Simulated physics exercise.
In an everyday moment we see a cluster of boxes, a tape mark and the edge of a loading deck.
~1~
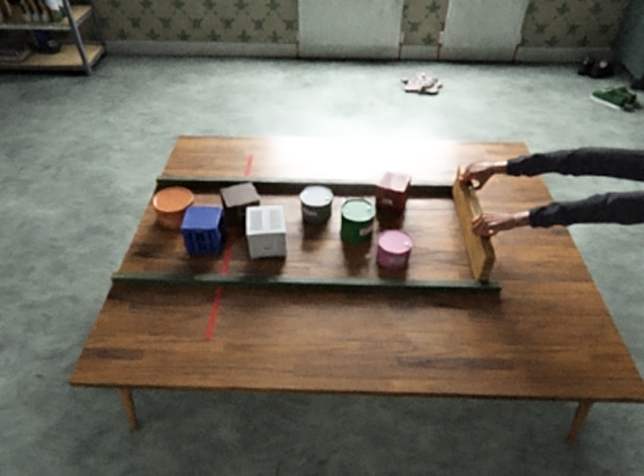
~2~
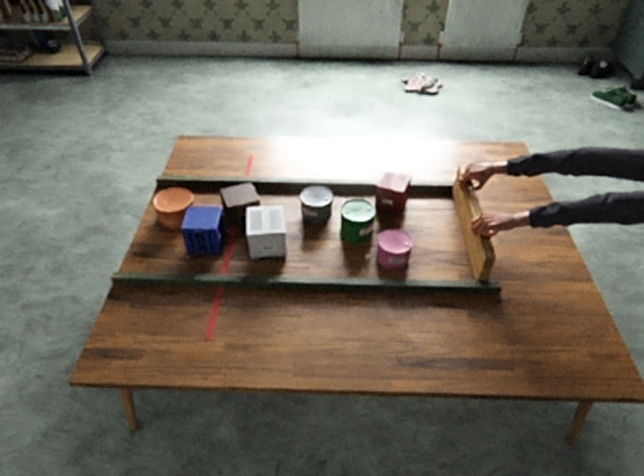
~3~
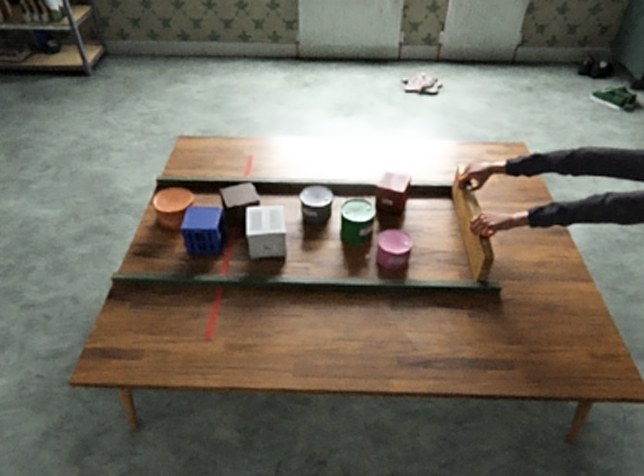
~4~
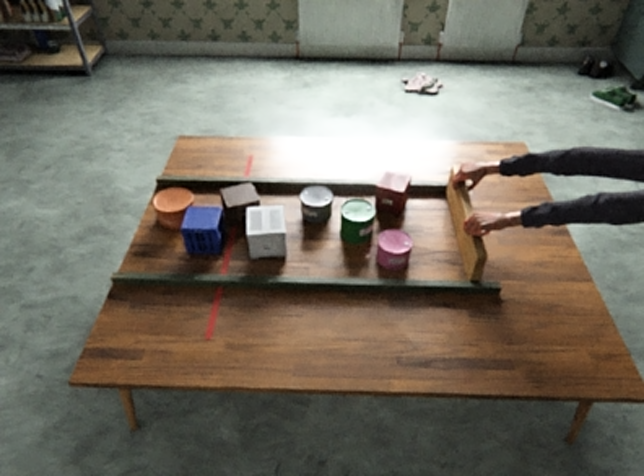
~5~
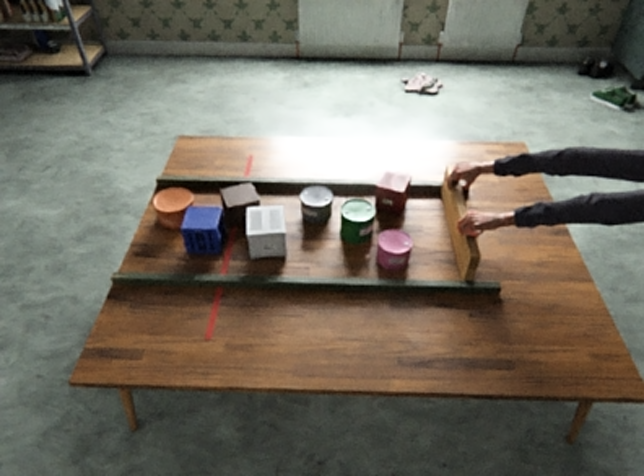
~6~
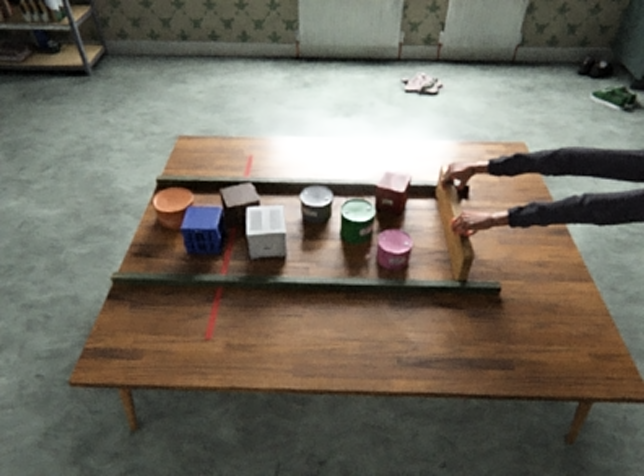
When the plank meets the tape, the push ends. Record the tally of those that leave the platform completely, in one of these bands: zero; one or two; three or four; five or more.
Watching this, the number dropping off is one to two.
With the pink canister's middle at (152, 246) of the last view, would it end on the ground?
Note: Pink canister is safe.
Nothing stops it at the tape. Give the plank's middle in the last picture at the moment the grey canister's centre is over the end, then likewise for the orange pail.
The grey canister gives roughly (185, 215), the orange pail roughly (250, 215).
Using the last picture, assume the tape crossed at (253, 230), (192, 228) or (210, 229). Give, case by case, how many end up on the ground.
Result per try: 0; 3; 3.
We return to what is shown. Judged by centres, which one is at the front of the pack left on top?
The blue crate ends up foremost.
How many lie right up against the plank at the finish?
That makes 3.
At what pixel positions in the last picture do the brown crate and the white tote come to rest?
You'll find the brown crate at roughly (160, 205) and the white tote at roughly (177, 231).
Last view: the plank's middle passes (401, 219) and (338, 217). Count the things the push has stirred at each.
Answer - first 2, then 4.
Early on, none off yet; orange pail at rest near (175, 208); blue crate at rest near (204, 230); brown crate at rest near (241, 204).
Finally, the number that fall off is one or two; lost, orange pail.
